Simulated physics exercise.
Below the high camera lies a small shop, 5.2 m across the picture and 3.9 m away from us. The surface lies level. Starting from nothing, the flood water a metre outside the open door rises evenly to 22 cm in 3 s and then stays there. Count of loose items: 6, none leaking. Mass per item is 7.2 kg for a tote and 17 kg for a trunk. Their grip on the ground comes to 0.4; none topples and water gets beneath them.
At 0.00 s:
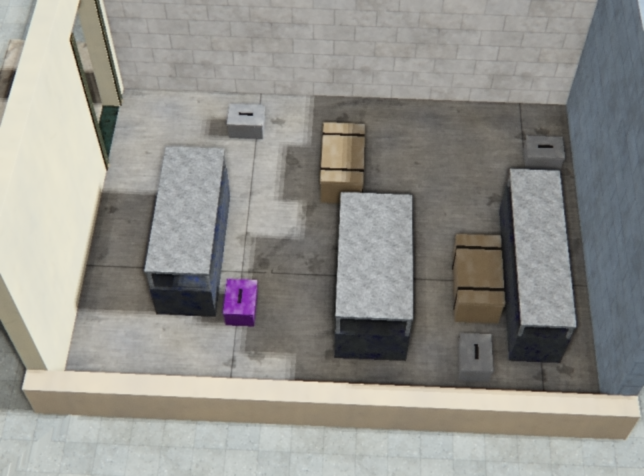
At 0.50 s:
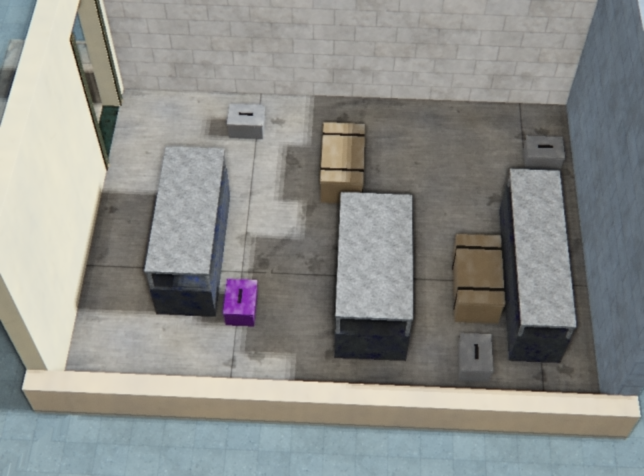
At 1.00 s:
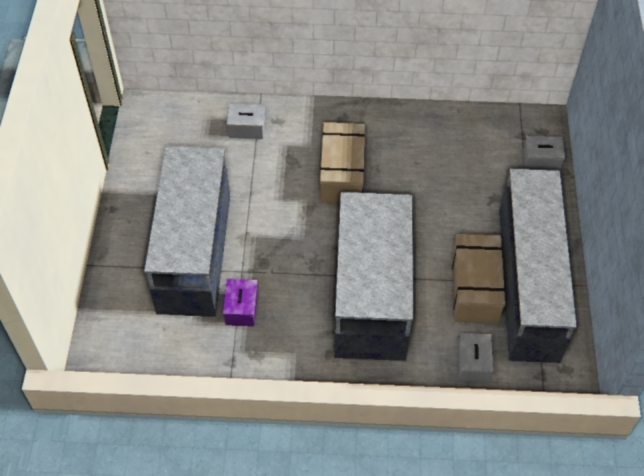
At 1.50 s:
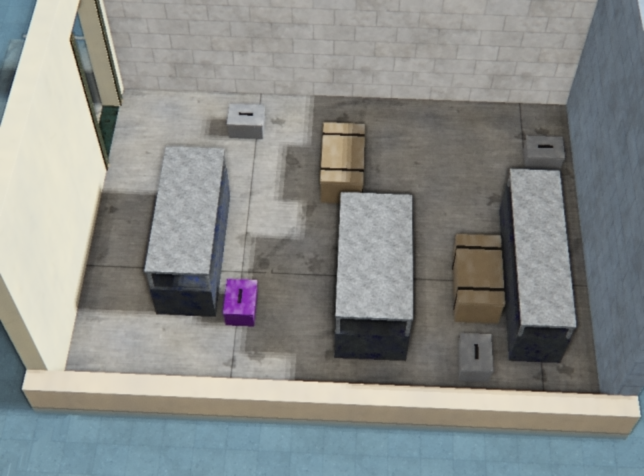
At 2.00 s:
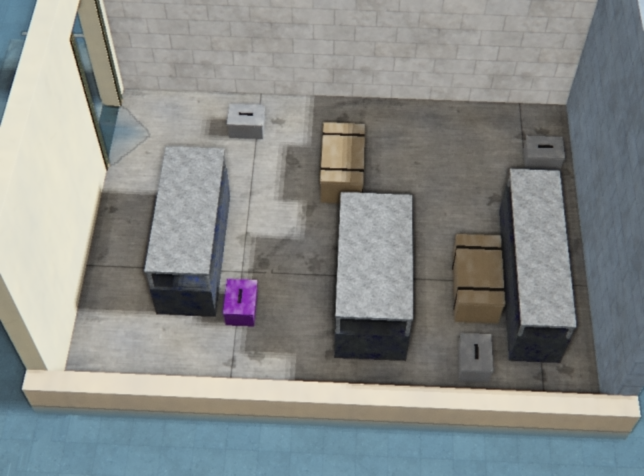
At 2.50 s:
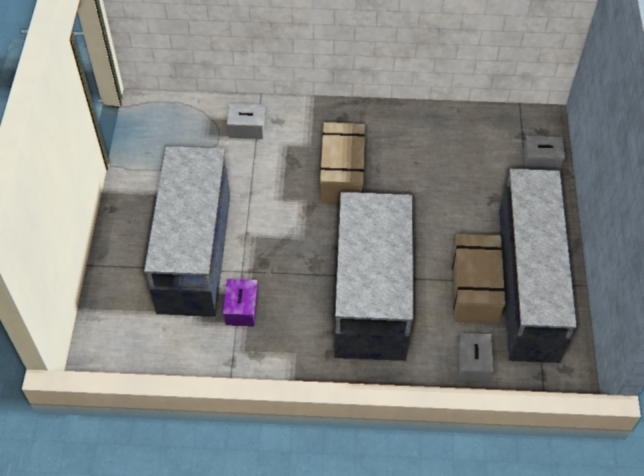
Water covering the ground outside a small shop, then spreading through the left doorway across the back corner as loose items stay still.
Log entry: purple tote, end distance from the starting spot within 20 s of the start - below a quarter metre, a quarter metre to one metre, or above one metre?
A quarter metre to one metre.
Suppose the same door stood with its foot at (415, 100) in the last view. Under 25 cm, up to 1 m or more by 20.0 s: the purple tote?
In that case the purple tote ends far away.
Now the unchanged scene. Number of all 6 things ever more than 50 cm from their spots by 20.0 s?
The tally stands at 6.
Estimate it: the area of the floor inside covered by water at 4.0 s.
5.0 m2.
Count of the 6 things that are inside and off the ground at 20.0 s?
Count: 6.
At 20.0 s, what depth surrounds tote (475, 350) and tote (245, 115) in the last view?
17 and 15 cm.
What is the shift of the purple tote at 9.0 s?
Roughly 0 cm.
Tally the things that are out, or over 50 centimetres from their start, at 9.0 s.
The number I get is 2.
After 4.0 s the purple tote is near (240, 297), 0.0 m from its start, aground; 0 afloat.
After 9.0 s the purple tote is near (240, 297), 0.0 m from its start, aground; 3 afloat.
After 16.0 s the purple tote is near (249, 306), 0.1 m from its start, afloat; 6 afloat.
After 20.0 s the purple tote is near (302, 289), 0.6 m from its start, afloat; 6 afloat.
